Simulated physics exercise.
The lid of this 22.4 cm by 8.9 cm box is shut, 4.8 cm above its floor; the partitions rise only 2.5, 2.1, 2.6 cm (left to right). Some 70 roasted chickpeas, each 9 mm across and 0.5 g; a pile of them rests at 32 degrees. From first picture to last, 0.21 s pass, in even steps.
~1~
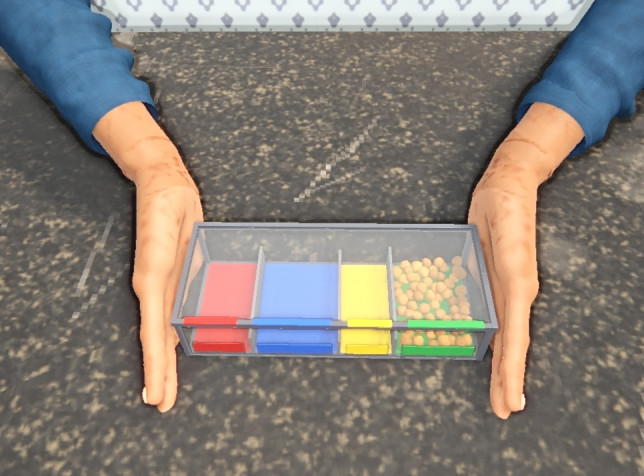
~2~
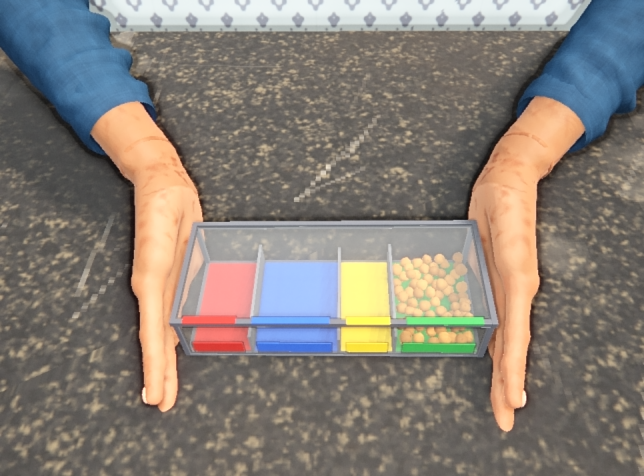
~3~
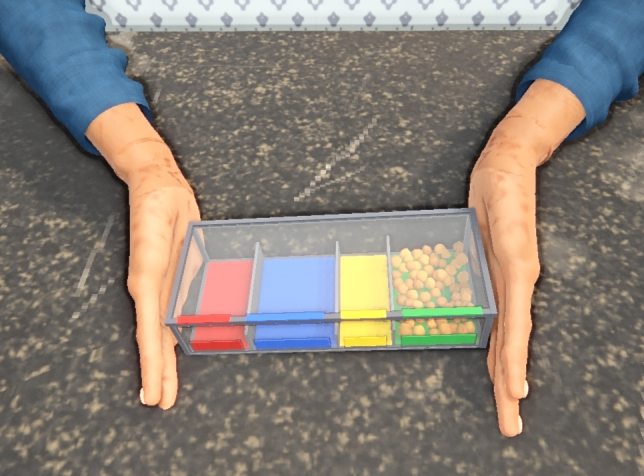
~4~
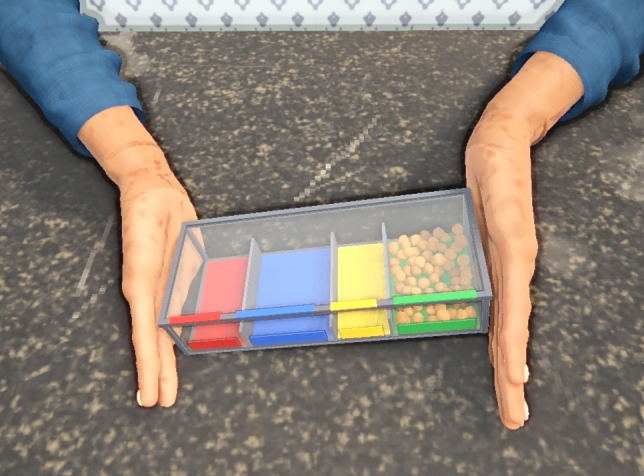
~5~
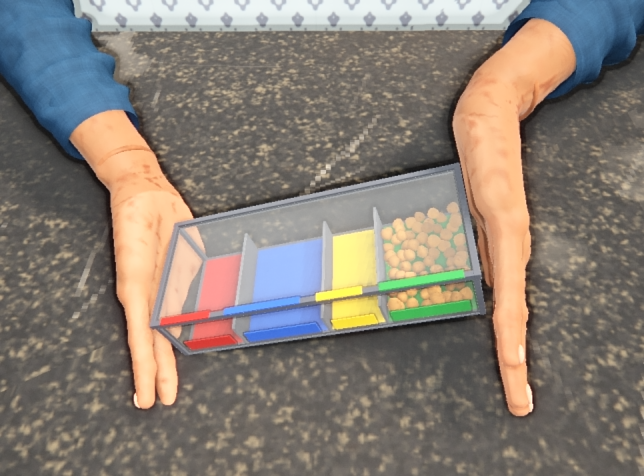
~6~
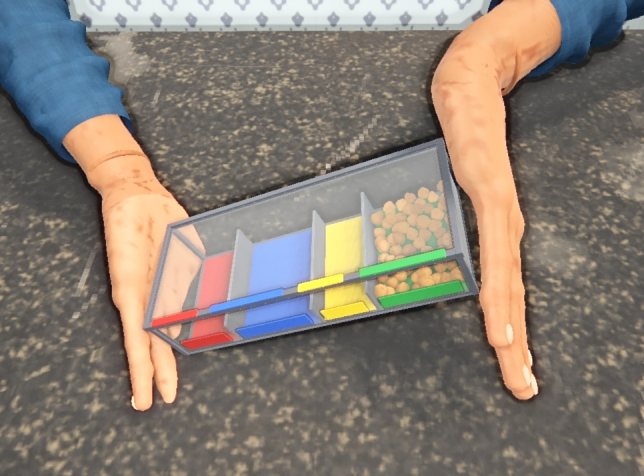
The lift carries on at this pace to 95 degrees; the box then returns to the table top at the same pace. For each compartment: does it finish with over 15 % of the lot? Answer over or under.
Red over, blue over, green under, yellow under.
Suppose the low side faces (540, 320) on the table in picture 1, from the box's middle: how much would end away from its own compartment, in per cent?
About 0 per cent.
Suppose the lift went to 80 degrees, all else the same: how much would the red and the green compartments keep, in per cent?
Then: Red 20, green 30.
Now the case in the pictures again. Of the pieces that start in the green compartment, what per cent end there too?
Roughly 10 per cent.
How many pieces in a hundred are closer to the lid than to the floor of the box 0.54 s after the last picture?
About 80 per cent.
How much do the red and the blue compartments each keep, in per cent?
Red 55; blue 35.
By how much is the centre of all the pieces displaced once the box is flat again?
About 14.5 cm.
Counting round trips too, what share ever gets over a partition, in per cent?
Some 90 per cent.
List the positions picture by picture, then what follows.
In the first picture, box tilt 0 degrees, front corners at (177, 320) and (491, 325); green 100 %.
In the second picture, box tilt 1 degrees, front corners at (176, 320) and (491, 321).
In the third picture, box tilt 5 degrees, front corners at (172, 320) and (489, 310), lowest corner left front.
In the fourth picture, box tilt 10 degrees, front corners at (165, 321) and (485, 293), lowest corner left front.
In the fifth picture, box tilt 17 degrees, front corners at (157, 323) and (473, 272), lowest corner left front.
In the sixth picture, box tilt 24 degrees, front corners at (149, 325) and (456, 251), lowest corner left front; green 100 %.
Then, 0.54 s after the last picture, tilt 94 degrees; blue 5 %, green 55 %, yellow 35 %.
Then, 0.91 s after the last picture, tilt 39 degrees; red 55 %, blue 35 %, green 10 %, yellow 5 %.
Then, 1.36 s after the last picture, tilt 0 degrees; red 55 %, blue 35 %, green 10 %, yellow 5 %.
In the end, red 55 %, blue 35 %, green 10 %, yellow 5 %.
